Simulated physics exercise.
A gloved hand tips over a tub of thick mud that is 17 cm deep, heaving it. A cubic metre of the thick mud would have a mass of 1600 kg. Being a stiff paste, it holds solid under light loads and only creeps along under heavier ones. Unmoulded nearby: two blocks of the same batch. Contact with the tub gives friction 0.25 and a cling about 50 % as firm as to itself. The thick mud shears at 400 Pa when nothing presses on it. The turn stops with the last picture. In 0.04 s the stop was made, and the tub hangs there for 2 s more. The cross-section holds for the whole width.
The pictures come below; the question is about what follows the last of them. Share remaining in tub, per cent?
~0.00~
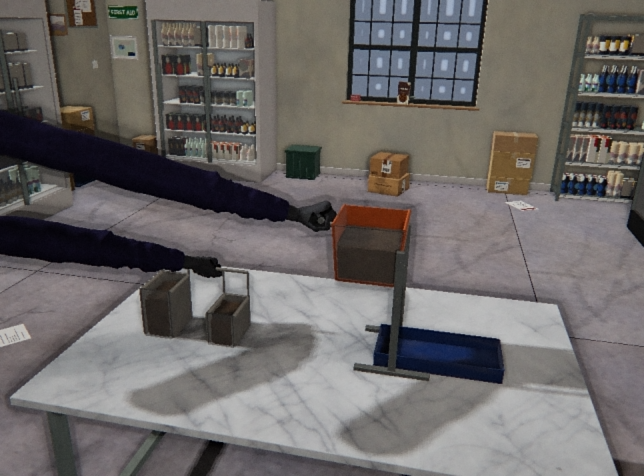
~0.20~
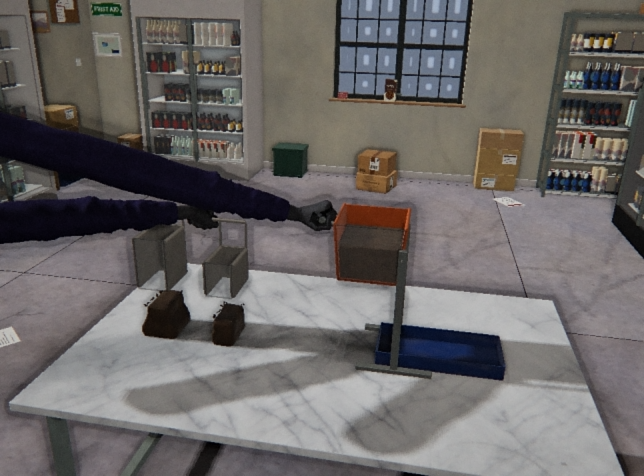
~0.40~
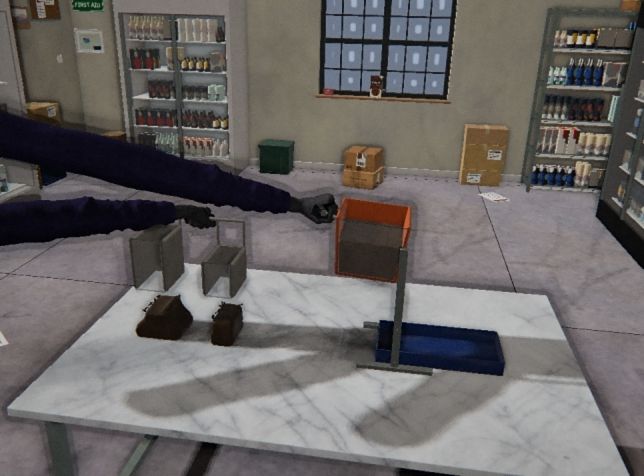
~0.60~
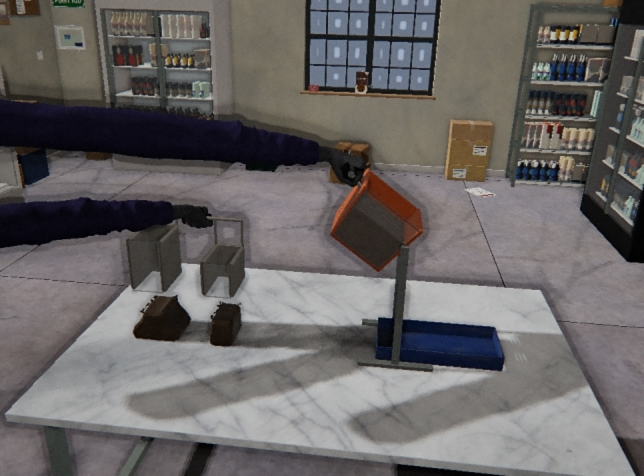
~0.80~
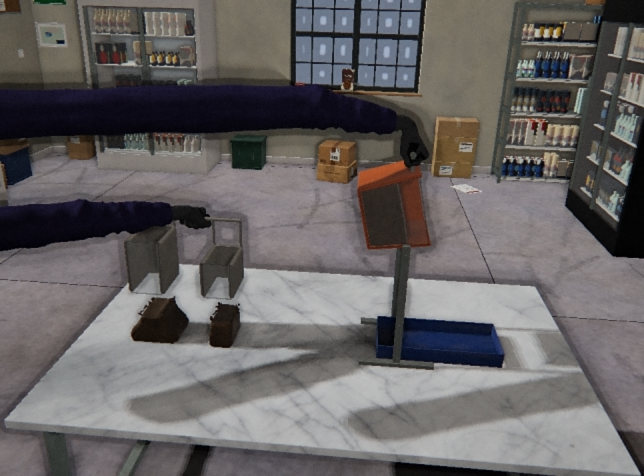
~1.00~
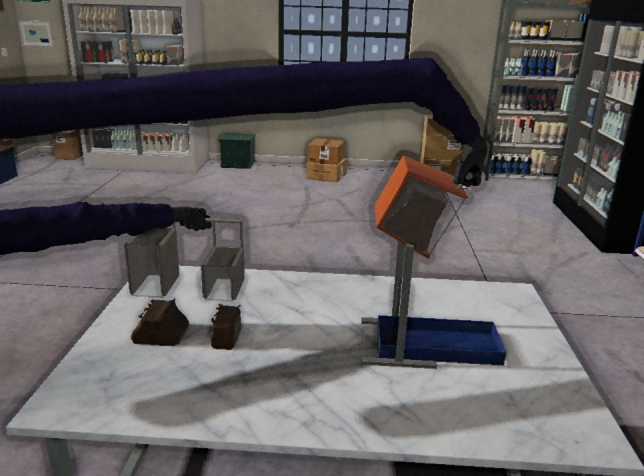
Approx. 0 %.
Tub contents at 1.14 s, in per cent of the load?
Near 40 %.
After 1.14 s, the tub is at 115 degrees and holds 39 %.
After 1.31 s, the tub is at 115 degrees and holds 0 %.
After 1.48 s, the tub is at 115 degrees and holds 0 %.
After 1.65 s, the tub is at 115 degrees and holds 0 %.
After 3.00 s, the tub is at 115 degrees and holds 0 %.
